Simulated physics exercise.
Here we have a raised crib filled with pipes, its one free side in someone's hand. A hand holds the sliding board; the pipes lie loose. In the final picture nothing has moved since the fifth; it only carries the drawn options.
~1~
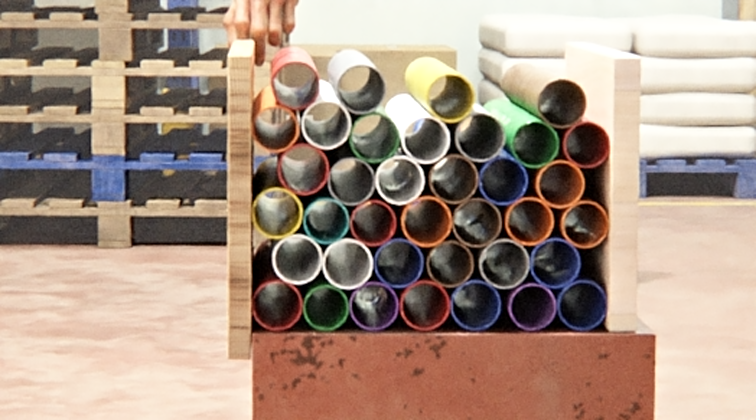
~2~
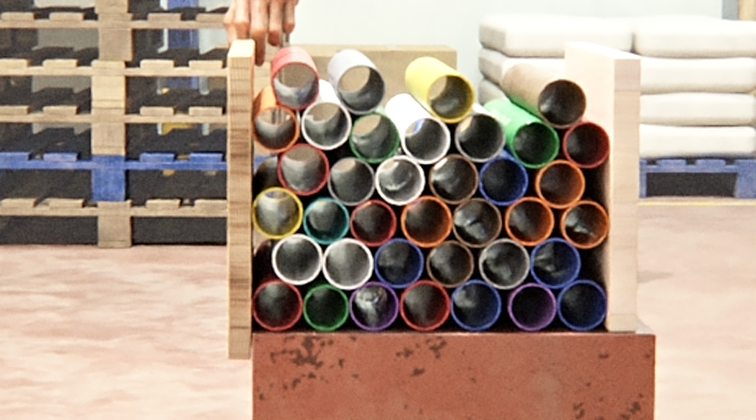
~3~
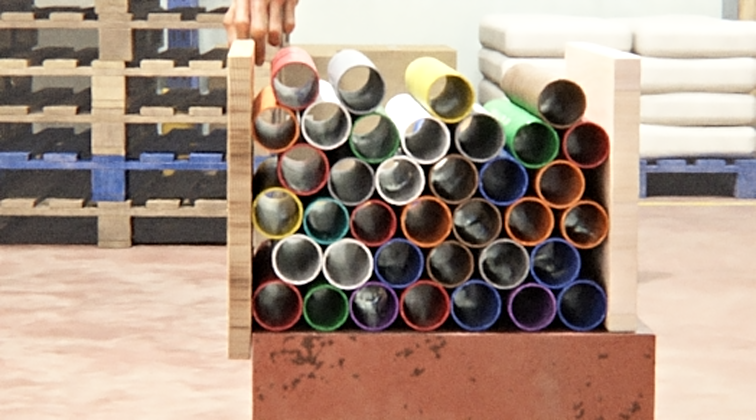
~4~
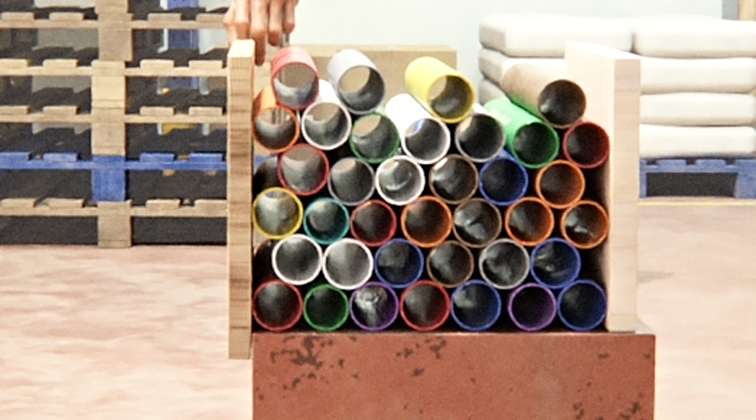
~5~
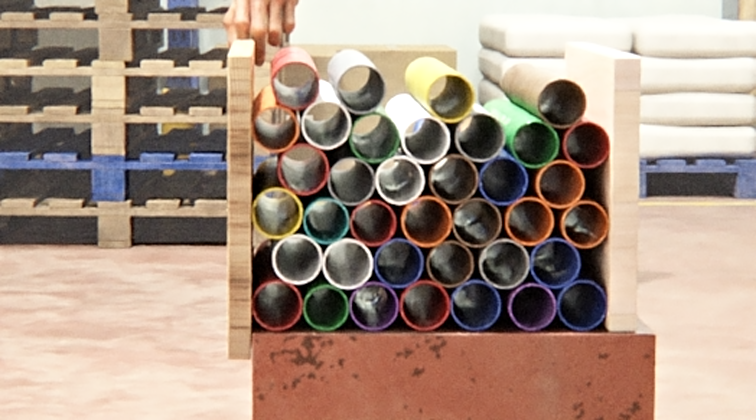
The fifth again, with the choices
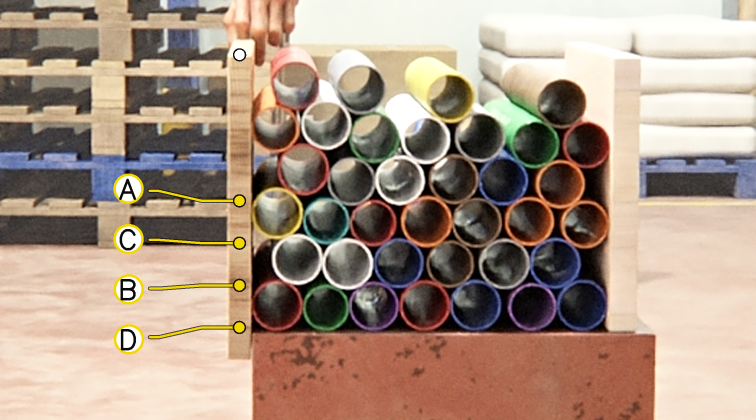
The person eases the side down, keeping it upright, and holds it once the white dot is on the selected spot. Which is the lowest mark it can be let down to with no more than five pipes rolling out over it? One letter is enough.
Slide it to C.
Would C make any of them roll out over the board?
Yes, at C.
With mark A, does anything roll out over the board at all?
Yes, at A.
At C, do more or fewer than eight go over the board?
It loses fewer than eight.
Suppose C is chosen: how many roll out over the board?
It comes to two.
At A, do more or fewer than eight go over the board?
At A, fewer than eight.
On the marked copy, A at (239, 201); B at (239, 286); C at (239, 243); D at (239, 328); the white dot at (239, 55).
Following C. Soon after the start, top of the board (252, 140).
Later, top of the board (252, 236).
In the end, top of the board (252, 242), two out over the board.
As for the rest, A two out over the board; B six out over the board; D more than five out over the board.
